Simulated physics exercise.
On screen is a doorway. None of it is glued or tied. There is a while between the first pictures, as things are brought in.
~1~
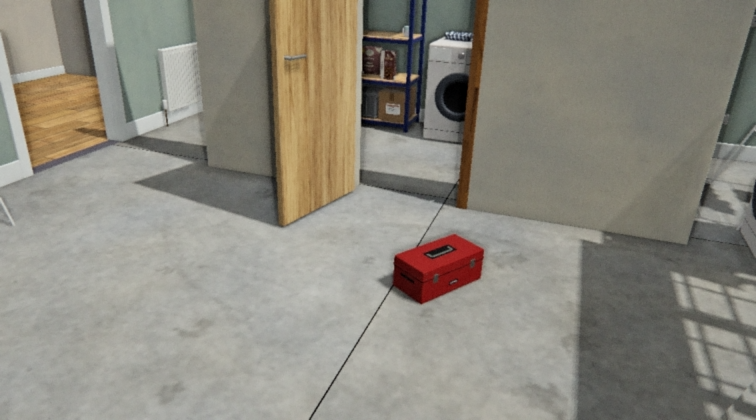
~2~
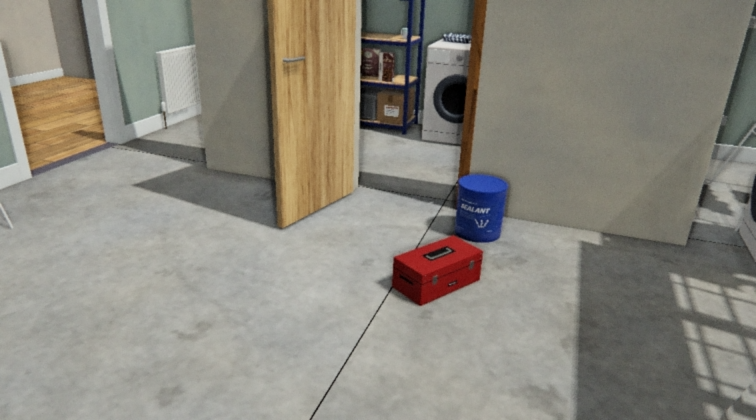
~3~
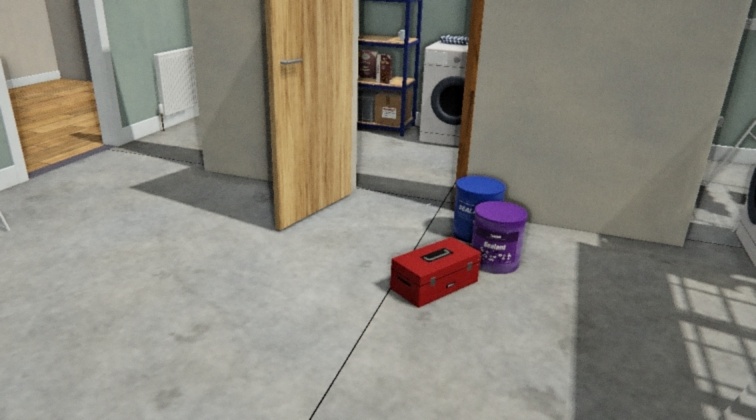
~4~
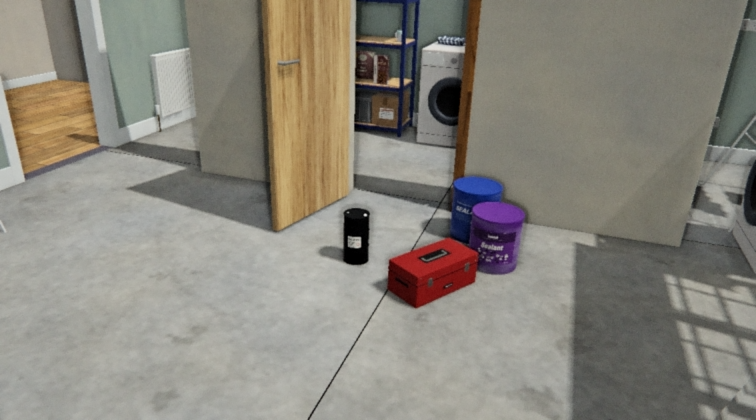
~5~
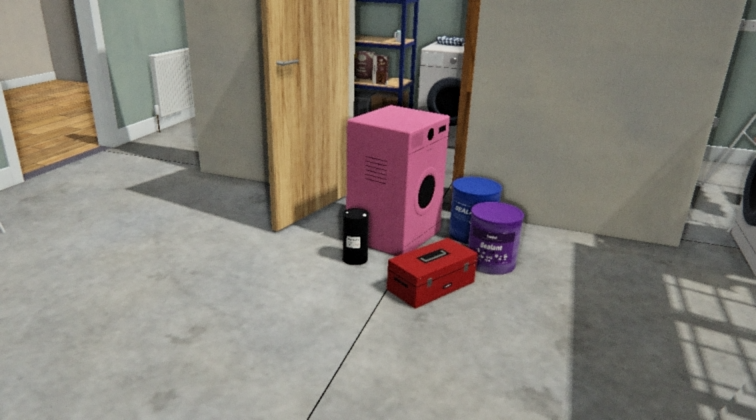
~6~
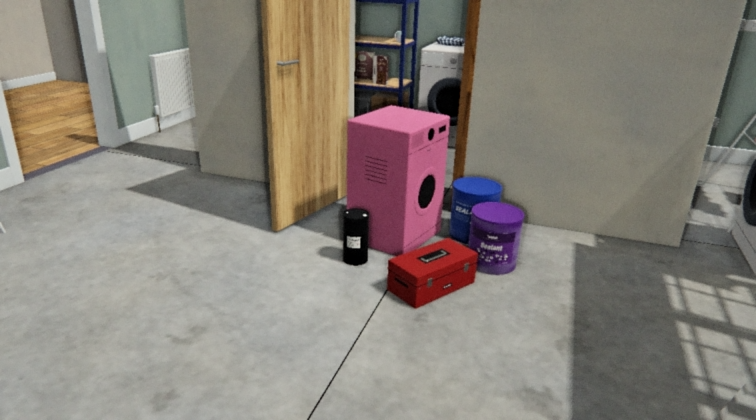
At the start, a red toolbox sits alone on the grey floor before a wide-open wooden door. A blue pail appears behind it, then a purple pail beside that, then a black canister to the left. Lastly a pink appliance appears in the doorway's front, while the door stays still.
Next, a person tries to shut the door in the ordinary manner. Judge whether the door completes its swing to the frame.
It does not; it is blocked.
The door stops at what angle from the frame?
It comes to about 70°.
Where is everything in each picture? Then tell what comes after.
In the first frame, door wide open and still.
In the second frame, door wide open and still; red toolbox (438, 269).
In the third frame, door wide open and still; blue pail (478, 210).
In the fourth frame, door wide open and still; red toolbox (433, 271); purple pail (495, 238).
In the fifth frame, door wide open and still; blue pail (474, 211); black canister (356, 237).
In the sixth frame, door wide open and still; pink appliance (397, 179); red toolbox (433, 271).
Then, 0.30 s on from there, door 97° open.
Then, 0.50 s on from there, door 84° open.
Then, 0.60 s on from there, door 76° open.
Then, 0.70 s on from there, door 70° open.
In the end, door 69° open; all 5 unmoved. At the end, from the last picture's camera, pink appliance near (399, 179).
